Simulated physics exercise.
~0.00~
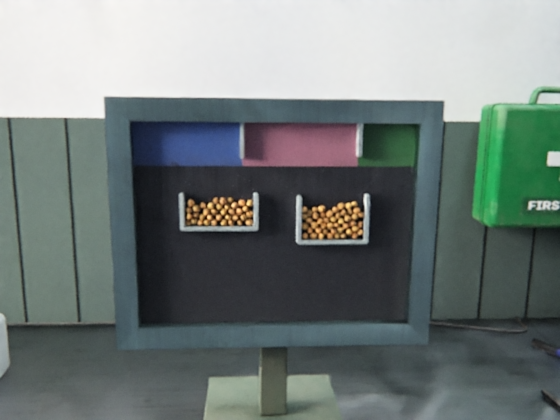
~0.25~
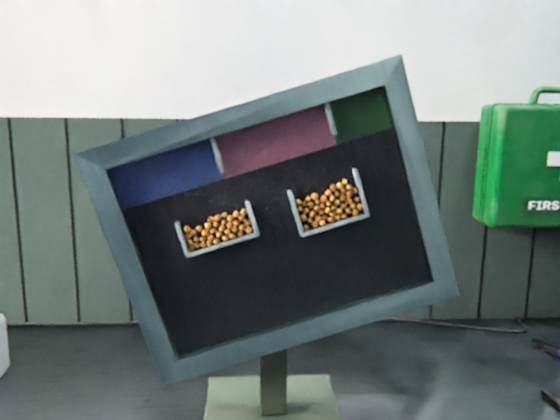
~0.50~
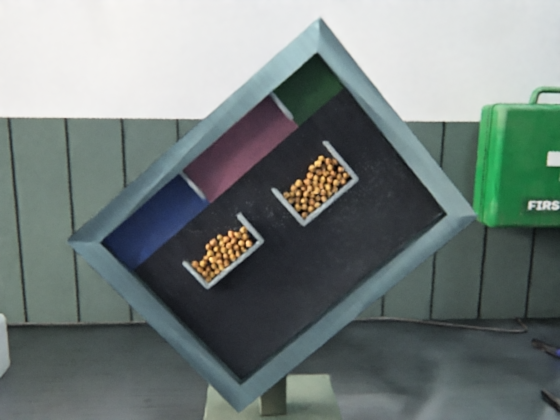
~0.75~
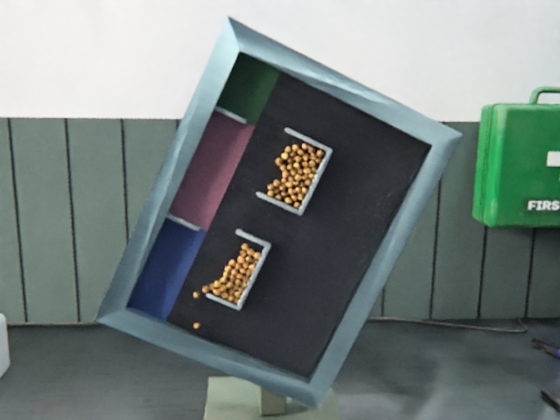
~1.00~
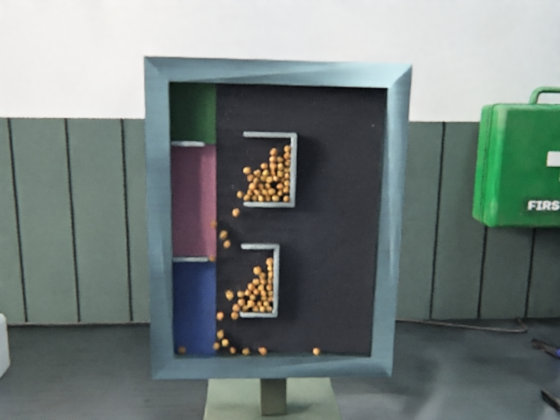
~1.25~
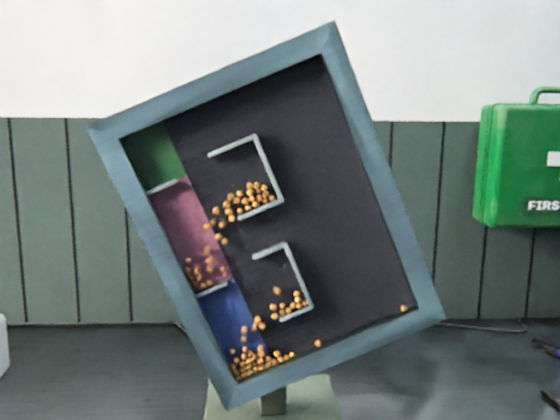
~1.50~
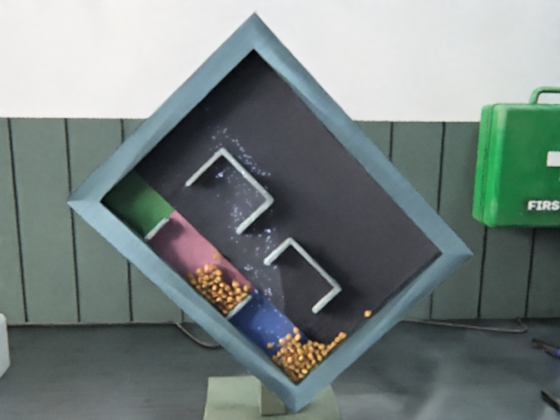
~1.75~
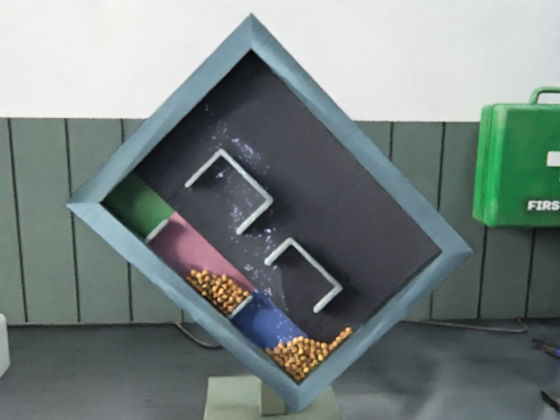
Framed box tilting anticlockwise, wooden beads spilling from two trays and settling in the pink and blue pockets, green left empty.
